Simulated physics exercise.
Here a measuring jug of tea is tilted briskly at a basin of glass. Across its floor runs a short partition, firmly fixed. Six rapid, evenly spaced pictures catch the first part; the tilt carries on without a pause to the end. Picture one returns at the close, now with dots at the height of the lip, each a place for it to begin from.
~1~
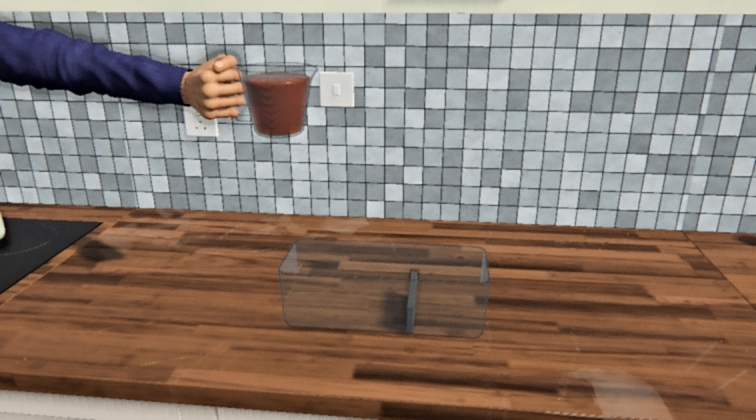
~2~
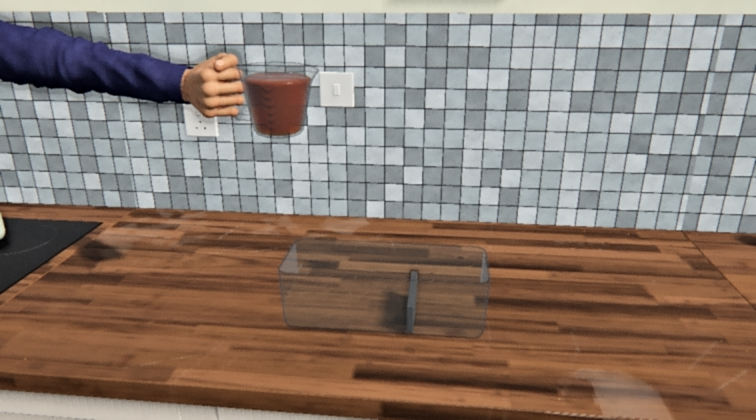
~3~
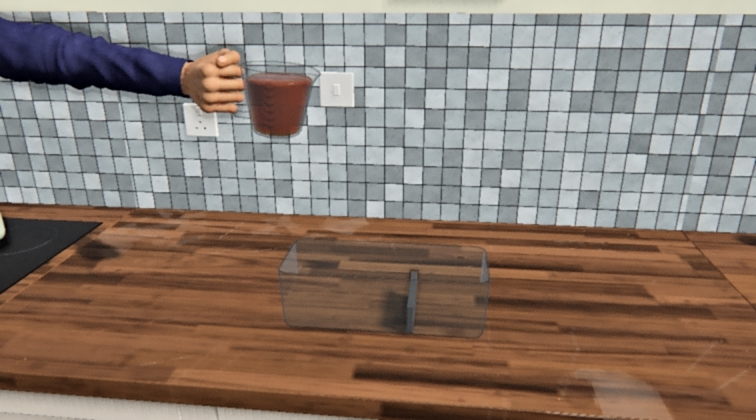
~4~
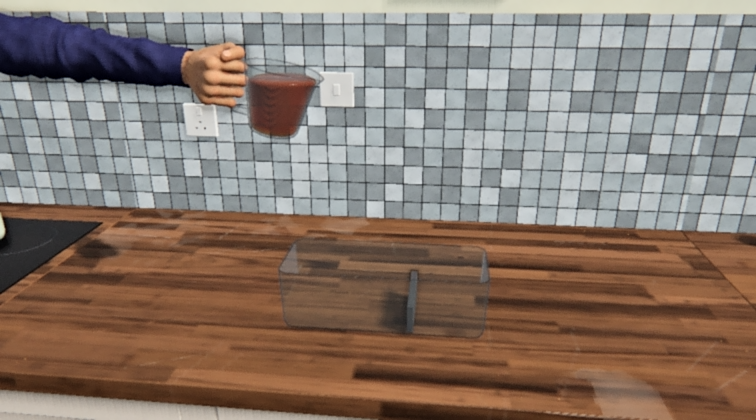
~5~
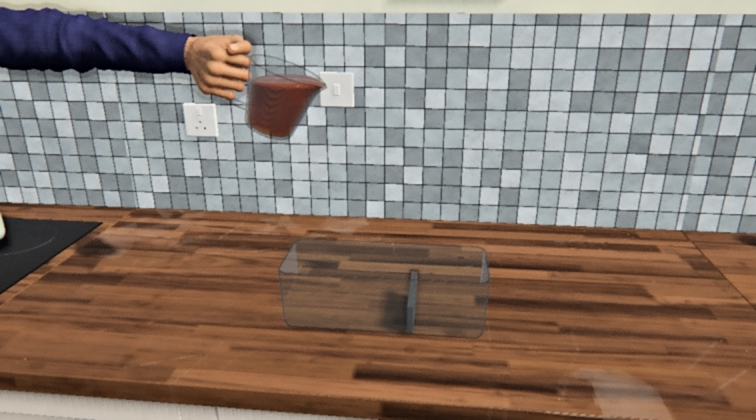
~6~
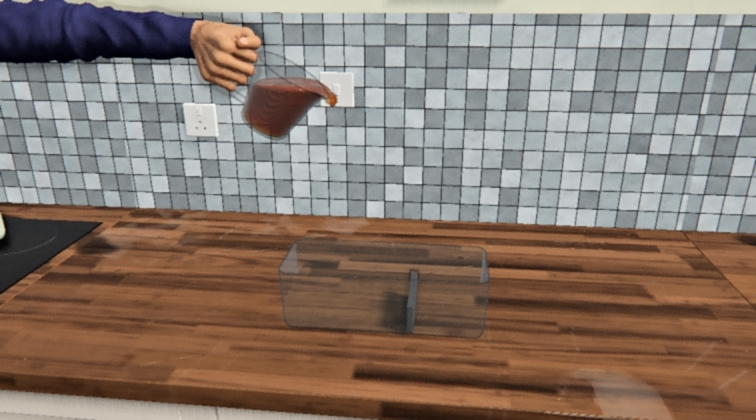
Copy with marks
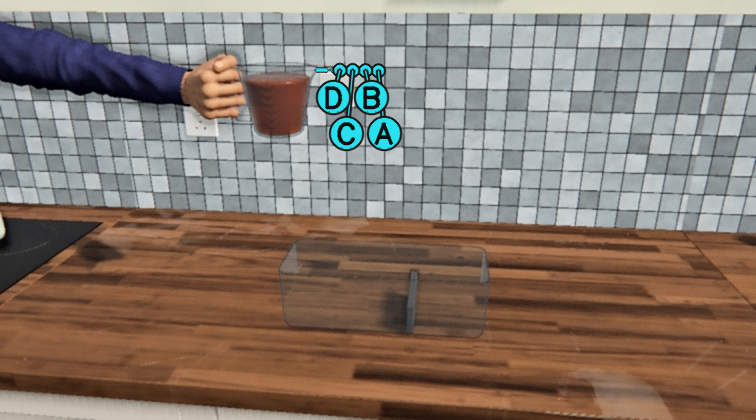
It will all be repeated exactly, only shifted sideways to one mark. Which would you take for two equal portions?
C works best here.
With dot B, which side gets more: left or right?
More ends on the right.
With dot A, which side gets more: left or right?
The right one.
On the marked copy, A at (378, 70); B at (365, 70); C at (352, 70); D at (339, 70).
If A is chosen, about 13 % ends left of the wall and 84 % right of it; 3 % is lost outside.
If B is chosen, about 22 % ends left of the wall and 74 % right of it; 4 % is lost outside.
If C is chosen, about 52 % ends left of the wall and 43 % right of it; 4 % is lost outside.
If D is chosen, about 77 % ends left of the wall and 13 % right of it; 10 % is lost outside.
